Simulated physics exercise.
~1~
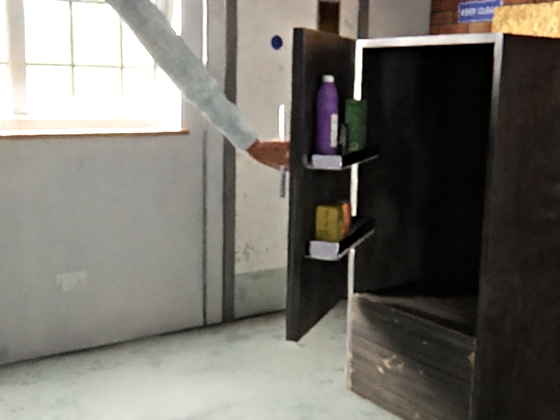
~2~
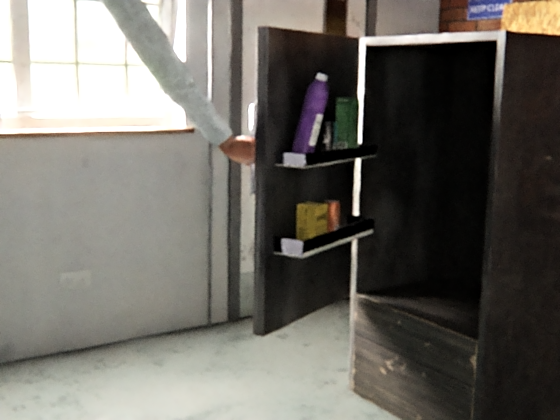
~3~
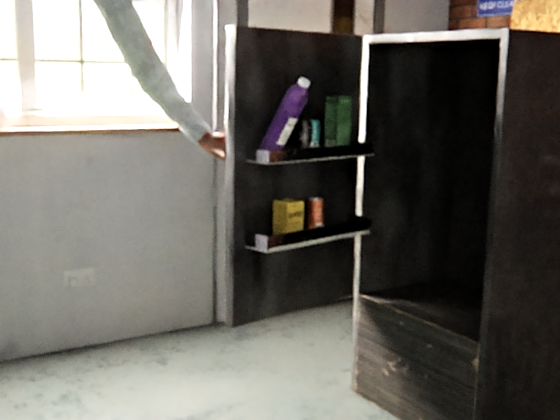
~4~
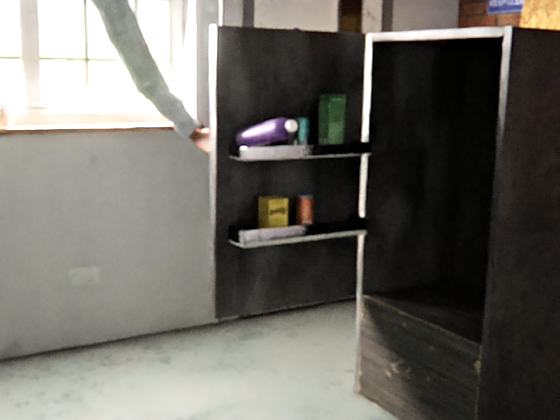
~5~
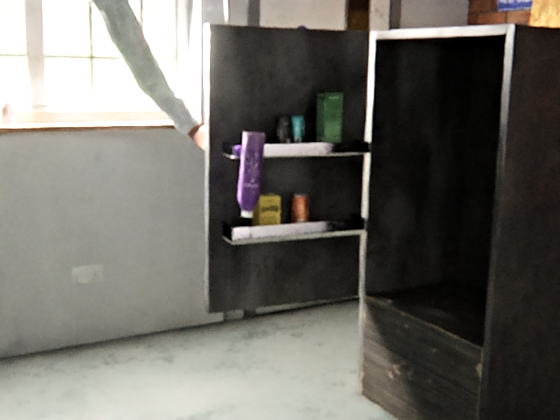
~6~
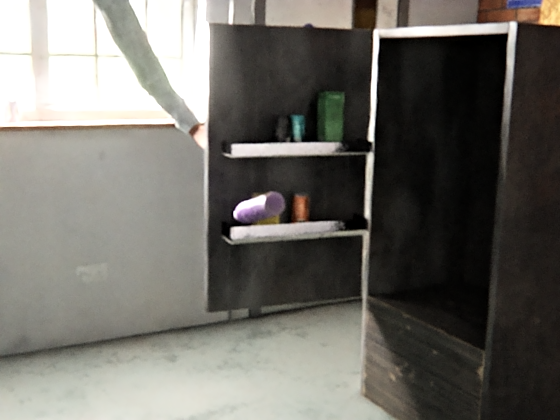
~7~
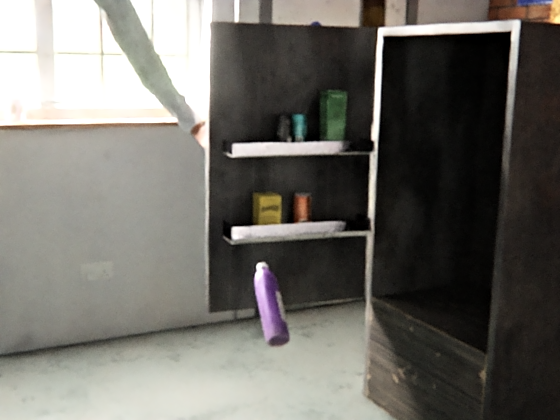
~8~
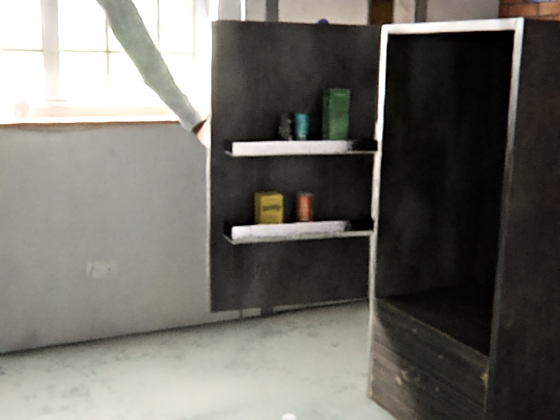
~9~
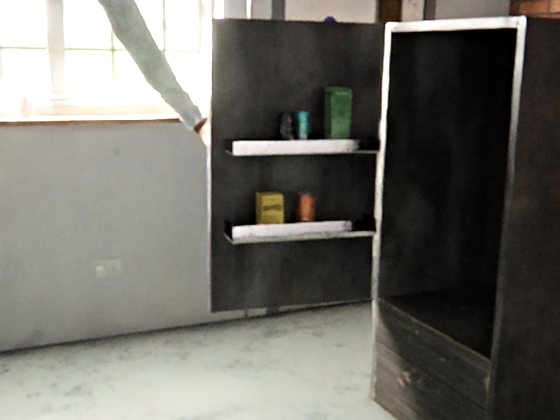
Room with barred window, a hand swinging a dark locker door open, purple bottle tipping over the rack's rail and falling from view.
